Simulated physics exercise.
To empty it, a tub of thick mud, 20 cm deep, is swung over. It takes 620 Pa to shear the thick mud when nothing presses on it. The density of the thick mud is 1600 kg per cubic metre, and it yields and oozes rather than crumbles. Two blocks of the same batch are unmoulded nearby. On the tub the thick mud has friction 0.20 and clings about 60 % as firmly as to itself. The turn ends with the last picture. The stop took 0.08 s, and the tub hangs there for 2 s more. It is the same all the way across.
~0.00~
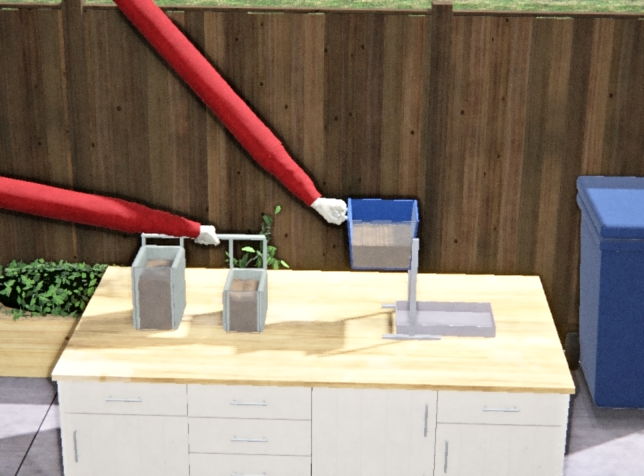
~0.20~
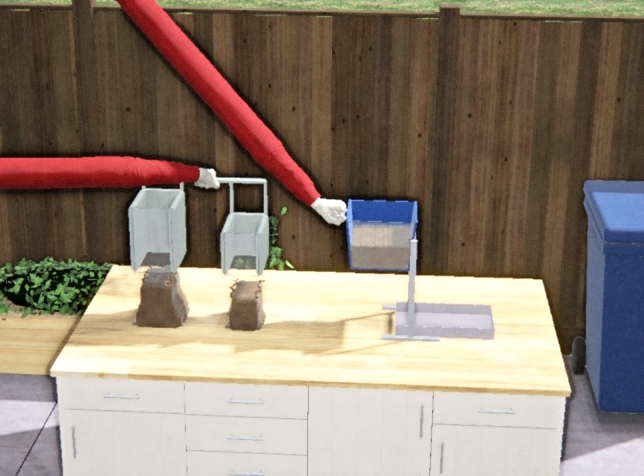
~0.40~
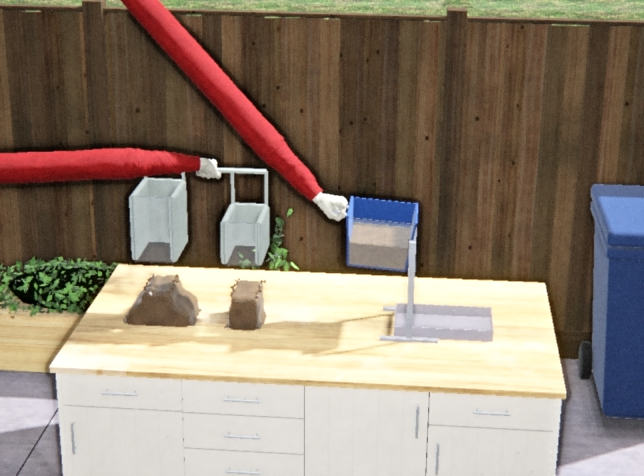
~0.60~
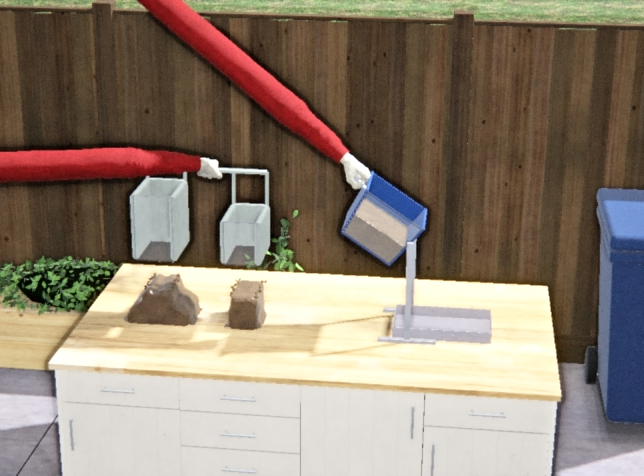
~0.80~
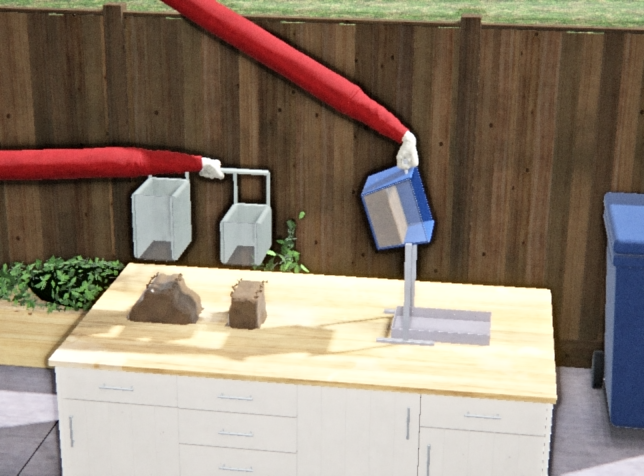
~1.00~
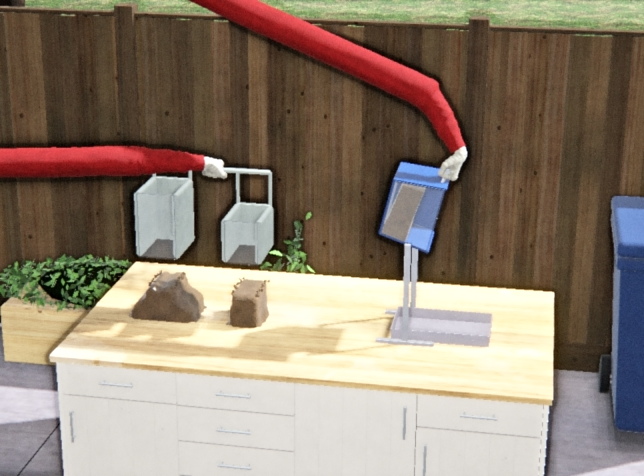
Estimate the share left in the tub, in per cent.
It comes to some 0 %.
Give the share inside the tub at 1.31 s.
Some 35 per cent.
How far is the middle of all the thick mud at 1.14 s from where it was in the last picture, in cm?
Roughly 9 cm.
After 1.14 s, the tub is at 103 degrees and holds 93 %.
After 1.31 s, the tub is at 103 degrees and holds 37 %.
After 1.48 s, the tub is at 103 degrees and holds 0 %.
After 1.65 s, the tub is at 103 degrees and holds 0 %.
After 3.00 s, at the end, the tub is at 103 degrees and holds 0 %.
